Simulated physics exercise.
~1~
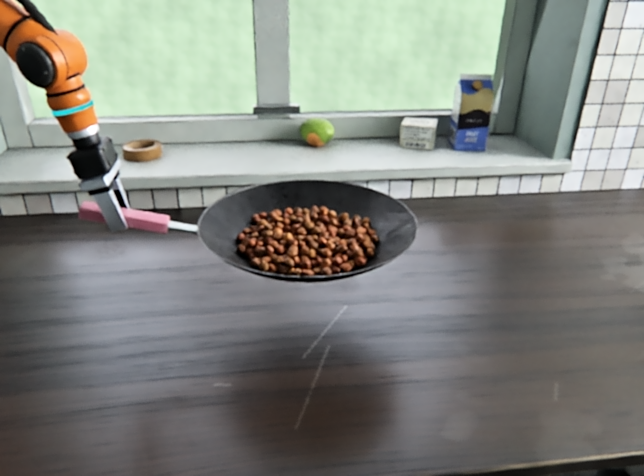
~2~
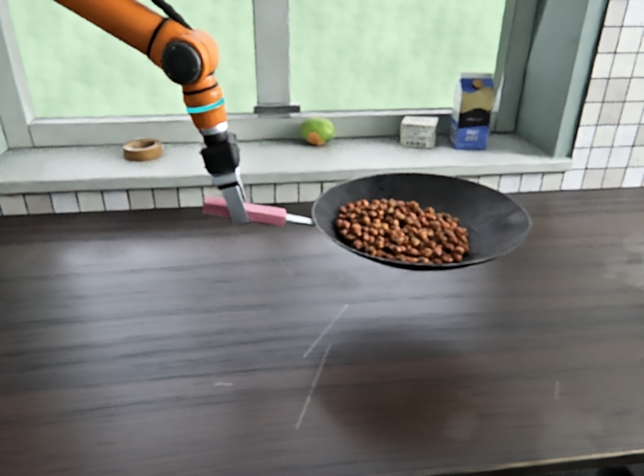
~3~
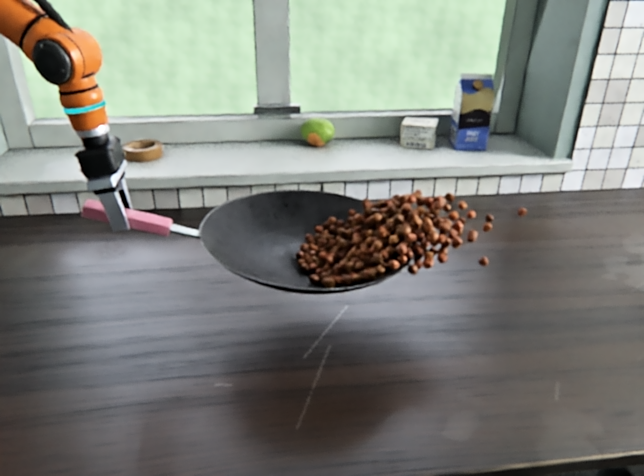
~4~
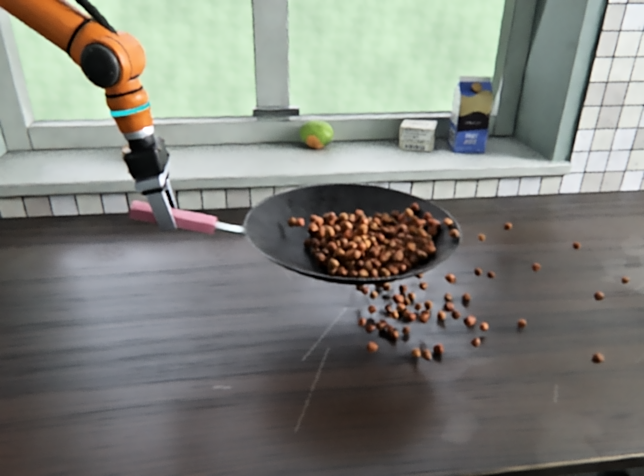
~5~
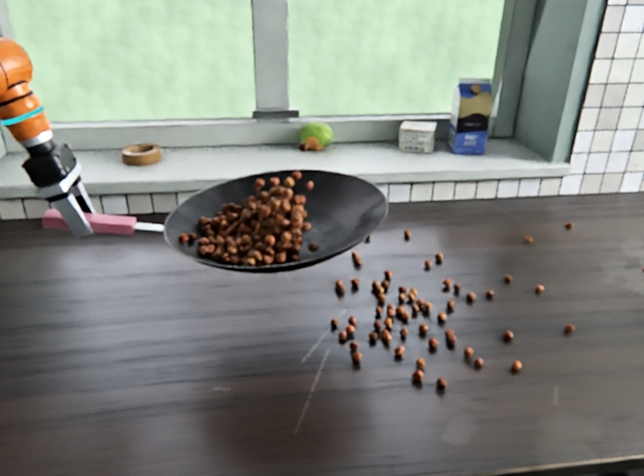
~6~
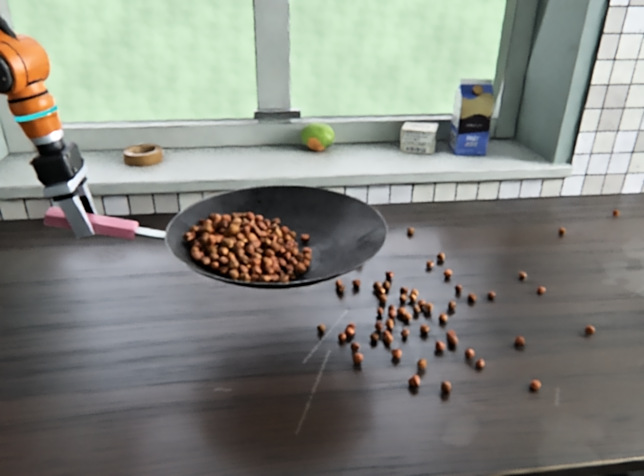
On a dark countertop beneath a window, an orange robot arm swept a black wok of hazelnuts right, then jerked it left, right and left again, spilling some nuts over the far edge onto the counter, while most stayed in the wok.
